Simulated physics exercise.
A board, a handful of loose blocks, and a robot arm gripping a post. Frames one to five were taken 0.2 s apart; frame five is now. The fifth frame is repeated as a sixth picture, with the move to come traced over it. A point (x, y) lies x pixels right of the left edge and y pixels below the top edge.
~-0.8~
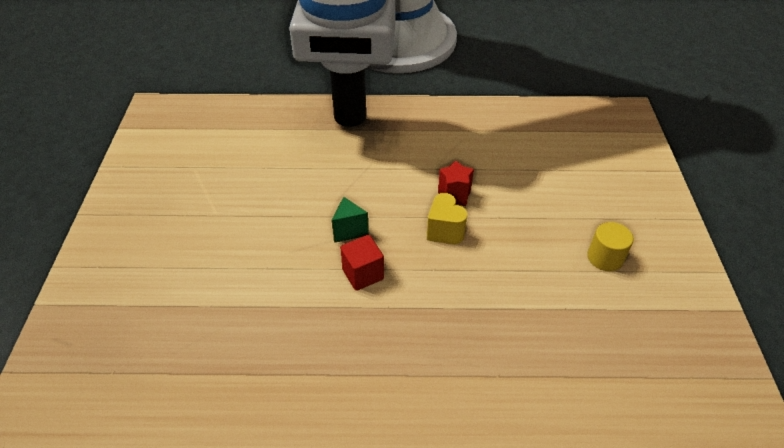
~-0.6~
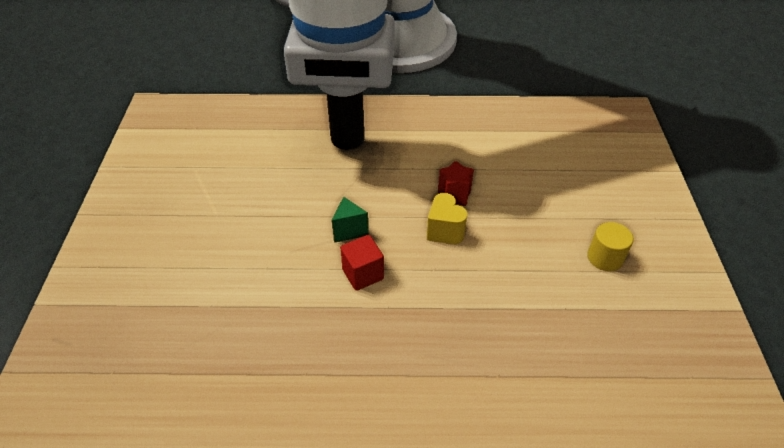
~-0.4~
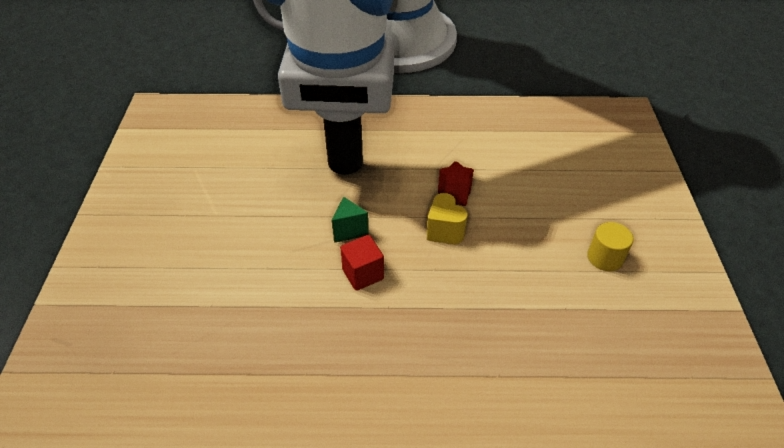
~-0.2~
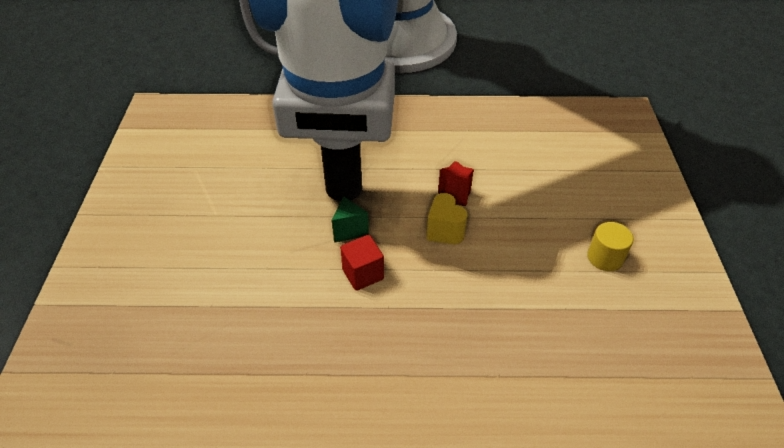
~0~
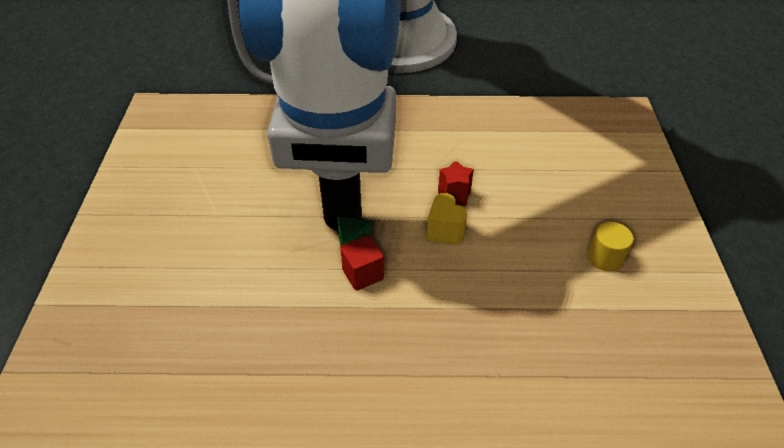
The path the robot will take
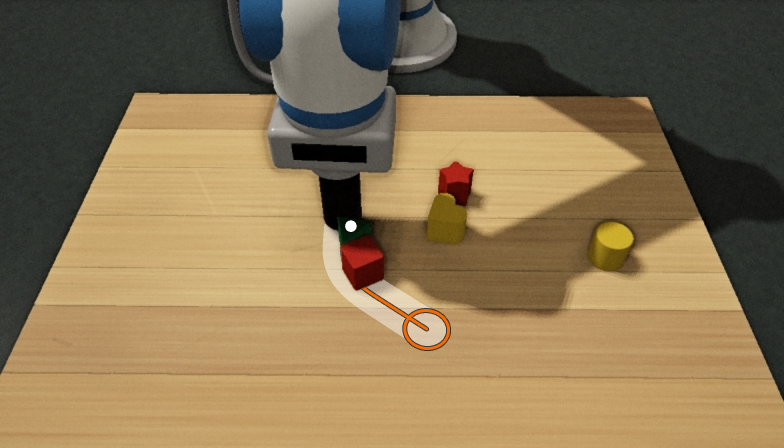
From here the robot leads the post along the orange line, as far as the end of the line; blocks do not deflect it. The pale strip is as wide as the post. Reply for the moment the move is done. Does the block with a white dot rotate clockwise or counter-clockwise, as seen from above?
Rotates clockwise.
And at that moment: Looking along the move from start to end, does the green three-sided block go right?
Yes.
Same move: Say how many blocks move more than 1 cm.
Counting only shifts above 1 cm, I get two blocks.
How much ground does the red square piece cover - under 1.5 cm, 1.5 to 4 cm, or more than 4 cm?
Once the path is done, the red square piece lies more than 4 cm from its present place.
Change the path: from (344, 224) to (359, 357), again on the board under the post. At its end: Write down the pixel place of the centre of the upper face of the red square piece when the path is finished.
The answer is (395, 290).
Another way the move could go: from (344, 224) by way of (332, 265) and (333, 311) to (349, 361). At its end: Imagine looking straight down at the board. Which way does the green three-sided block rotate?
From above, it turns counterclockwise.
The drawn path runs from (344, 224) by way of (346, 265) and (380, 299) to (427, 329); the dot is on the green three-sided block.
On the path given first. One third of the way, post (346, 260); green three-sided block (342, 273), turned 30° anticlockwise; red square piece (372, 271), turned 50° anticlockwise.
Two thirds of the way, post (380, 292); green three-sided block (349, 294), turned 30° clockwise; red square piece (407, 302), turned 15° anticlockwise.
At the end, post (427, 322); green three-sided block (349, 294), turned 30° clockwise; red square piece (449, 341).
